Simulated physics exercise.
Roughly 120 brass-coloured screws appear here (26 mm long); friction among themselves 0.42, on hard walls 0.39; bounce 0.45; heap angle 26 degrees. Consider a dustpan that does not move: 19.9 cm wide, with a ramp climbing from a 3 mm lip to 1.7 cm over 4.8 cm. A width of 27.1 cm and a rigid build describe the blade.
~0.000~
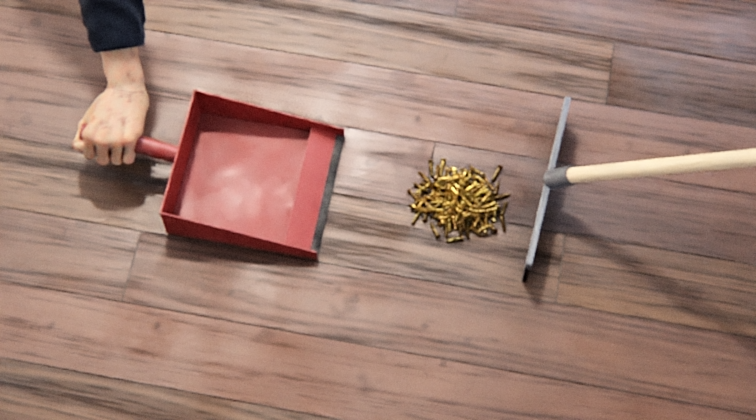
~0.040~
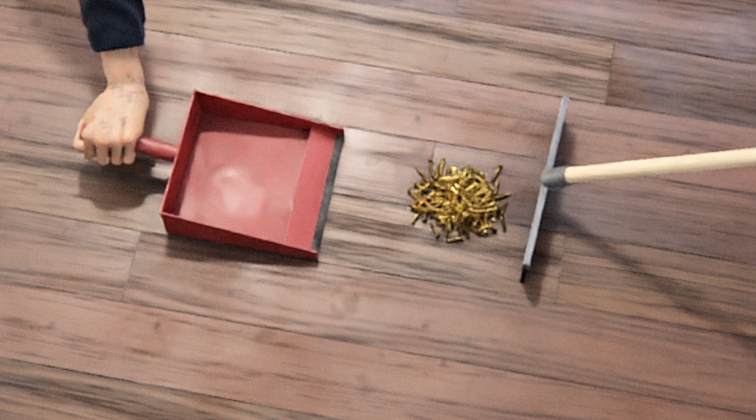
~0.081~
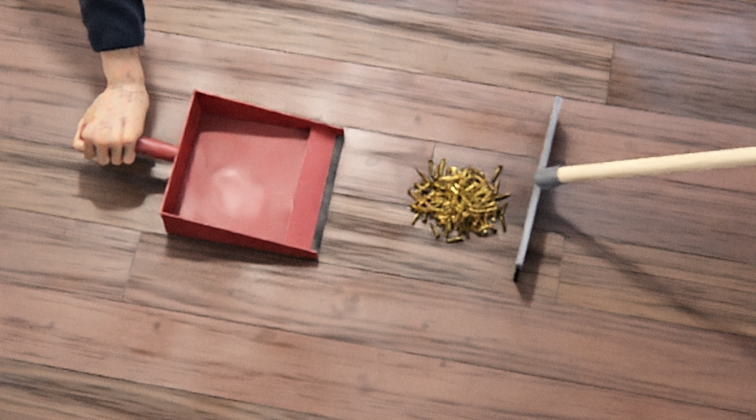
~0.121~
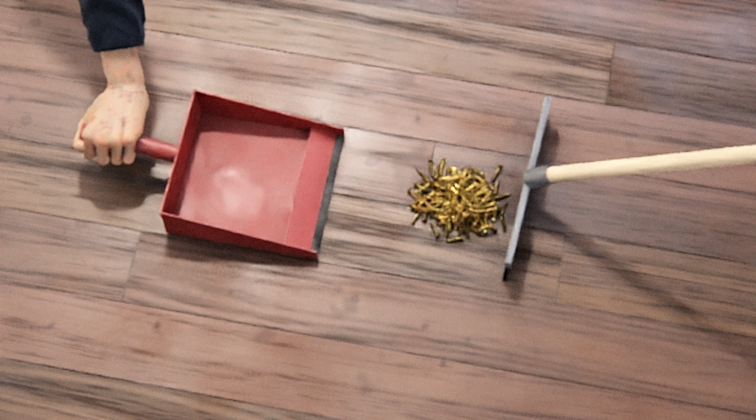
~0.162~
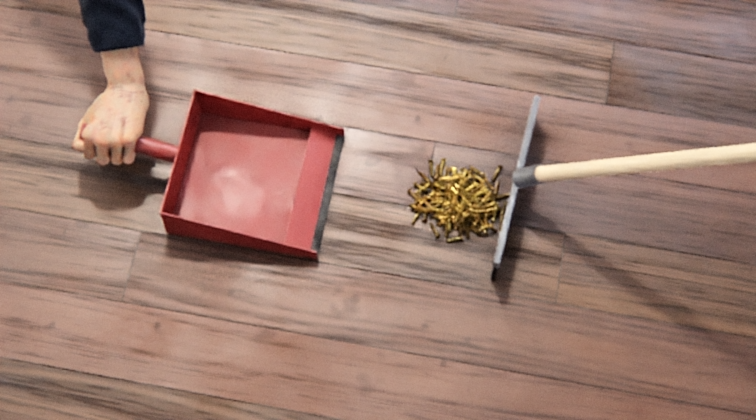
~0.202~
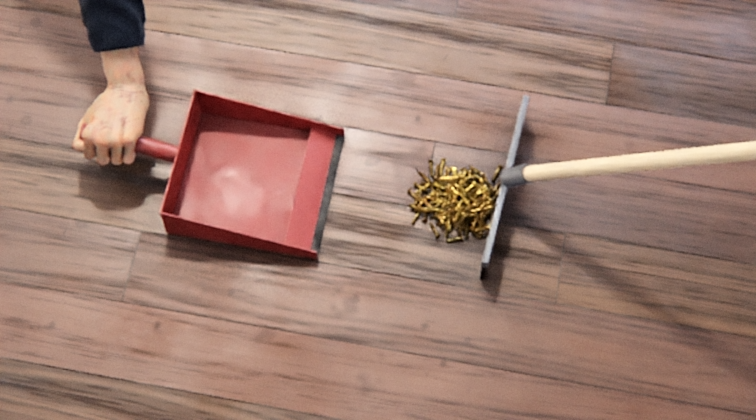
On a wooden plank floor, a hand holds a red dustpan still at the left, facing a small heap of brass-coloured screws. From the right, a flat blade on a pale pole slides leftward across the gap, then meets the heap's near edge and nudges some pieces.
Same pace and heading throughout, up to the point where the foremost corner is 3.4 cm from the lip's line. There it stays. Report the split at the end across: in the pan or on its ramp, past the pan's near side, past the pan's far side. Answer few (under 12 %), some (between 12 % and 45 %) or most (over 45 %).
Pan: Some, near side: Few, far side: Few.
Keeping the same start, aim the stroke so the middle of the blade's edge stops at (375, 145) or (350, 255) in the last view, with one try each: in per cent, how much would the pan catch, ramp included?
I'd expect around 15 percent, then around 5 percent.
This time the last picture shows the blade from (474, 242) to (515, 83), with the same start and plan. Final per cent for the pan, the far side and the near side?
Pan: 15, far side: 25, near side: 0.
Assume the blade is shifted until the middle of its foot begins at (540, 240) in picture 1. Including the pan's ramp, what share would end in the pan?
Estimate: ~ 10 %.
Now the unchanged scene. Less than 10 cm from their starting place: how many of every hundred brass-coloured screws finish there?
0 %.
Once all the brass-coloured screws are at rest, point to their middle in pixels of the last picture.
Approximately (340, 189) in the last picture.
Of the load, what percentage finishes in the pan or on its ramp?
Roughly 20 %.
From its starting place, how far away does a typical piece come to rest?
I'd put it near 18 cm.
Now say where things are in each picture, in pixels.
Blade from (528, 265) to (567, 103), moved 0.0 cm, 0 of the pieces shifted so far; middle of the pieces at (456, 195); pan at (244, 182), in the first frame.
Blade from (526, 265) to (564, 103), moved 0.3 cm, 0 of the pieces shifted so far; middle of the pieces at (456, 195), in the second frame.
Blade from (519, 265) to (558, 103), moved 1.3 cm, 0 of the pieces shifted so far; middle of the pieces at (456, 195), in the third frame.
Blade from (508, 264) to (547, 103), moved 2.8 cm, 0 of the pieces shifted so far; middle of the pieces at (456, 195), in the fourth frame.
Blade from (496, 264) to (536, 102), moved 4.4 cm, 0 of the pieces shifted so far; middle of the pieces at (456, 195), in the fifth frame.
Blade from (485, 263) to (525, 102), moved 6.0 cm, 17 of the pieces shifted so far; middle of the pieces at (456, 200); pan at (244, 182). The blade's pace is about 0.40 m/s, heading 8 degrees towards the viewer's side, in the sixth frame.
Then, at 0.46 s, middle of the blade 14 cm from the lip; 0 % over the lip, far side 0 %, near side 0 %.
After 0.62 s, middle of the blade 8 cm from the lip; 0 % over the lip, far side 0 %, near side 0 %.
After 0.91 s, middle of the blade 4 cm from the lip; 20 % over the lip, far side 5 %, near side 0 %.
At rest (1.5 s), pan 20 %, near side 0 %, far side 5 %, in front of the lip or behind the blade 75 %.
